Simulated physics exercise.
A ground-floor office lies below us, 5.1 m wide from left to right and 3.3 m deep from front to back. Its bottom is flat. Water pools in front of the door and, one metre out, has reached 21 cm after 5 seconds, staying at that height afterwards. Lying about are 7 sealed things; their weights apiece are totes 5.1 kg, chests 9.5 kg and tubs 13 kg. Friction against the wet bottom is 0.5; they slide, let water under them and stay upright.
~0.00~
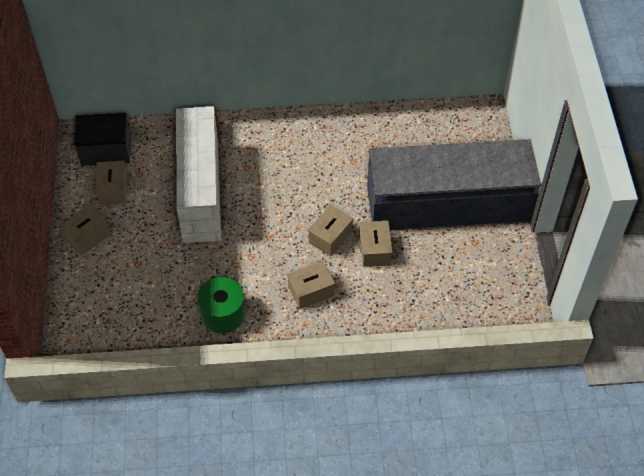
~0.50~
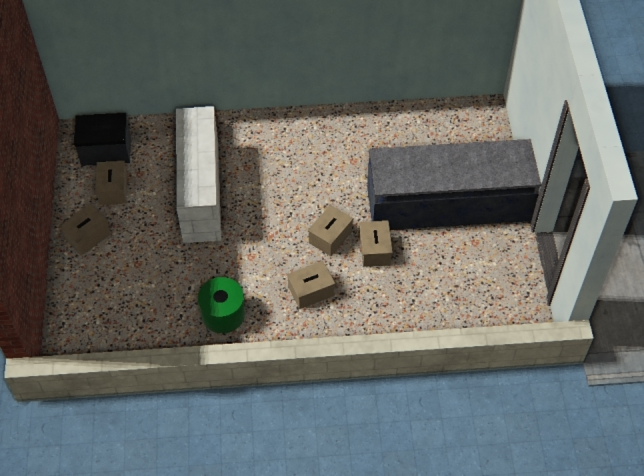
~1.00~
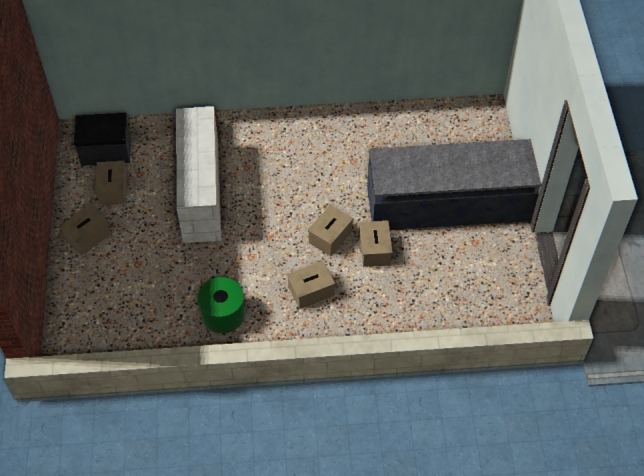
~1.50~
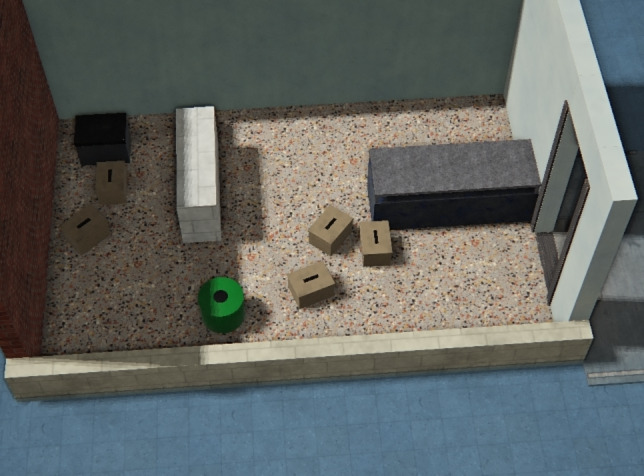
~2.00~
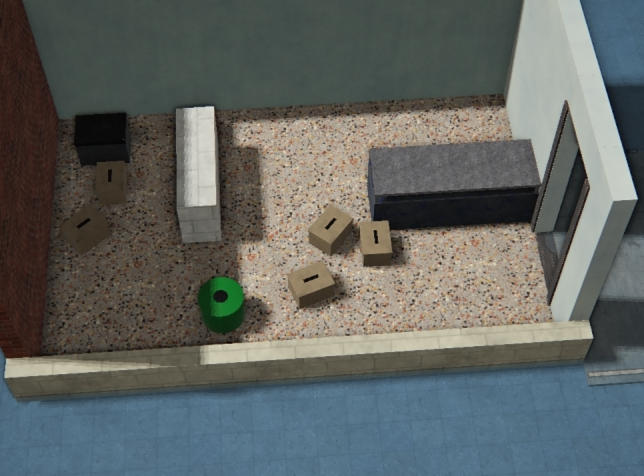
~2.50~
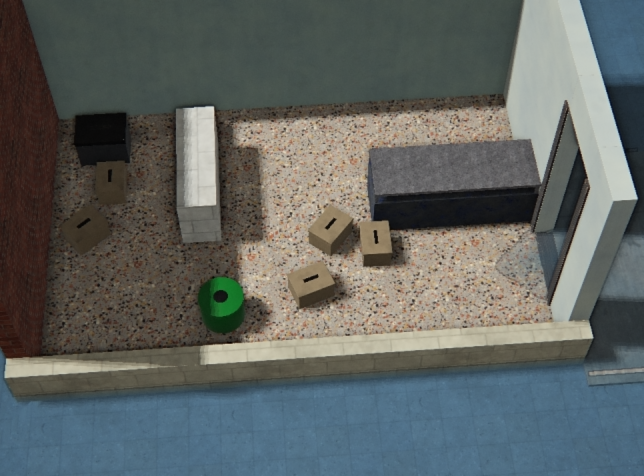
The clip shows a ground-floor room from above, with a green tub, several brown chests and larger blocks all staying still, while outside the light paving darkens under bluish water and a small wet patch finally appears inside the doorway.
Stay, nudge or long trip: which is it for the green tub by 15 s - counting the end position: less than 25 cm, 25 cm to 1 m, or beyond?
Displacement: Large.
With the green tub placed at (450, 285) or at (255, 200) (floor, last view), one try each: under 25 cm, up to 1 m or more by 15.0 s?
First try it drifts well away, second try it hardly moves at all.
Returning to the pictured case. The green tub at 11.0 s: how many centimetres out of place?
Some 120 cm from the start.
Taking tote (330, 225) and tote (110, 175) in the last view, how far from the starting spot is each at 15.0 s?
They've ended up 80 cm and 40 cm away, in that order.
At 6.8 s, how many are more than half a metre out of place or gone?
At that moment it comes to 3.
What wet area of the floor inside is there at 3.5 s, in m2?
I'd put it close to 2.0 m2.
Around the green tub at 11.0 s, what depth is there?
The depth there is around 12 cm.
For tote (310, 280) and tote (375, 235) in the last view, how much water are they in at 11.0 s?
Close to 7 and 3 centimetres.
After 3.5 s the green tub is near (221, 297), 0.0 m from its start, aground; 0 afloat.
After 6.8 s the green tub is near (217, 296), 0.0 m from its start, aground; 1 afloat.
After 11.0 s the green tub is near (98, 292), 1.2 m from its start, afloat; 5 afloat.
After 15.0 s the green tub is near (102, 146), 2.3 m from its start, afloat; 5 afloat.
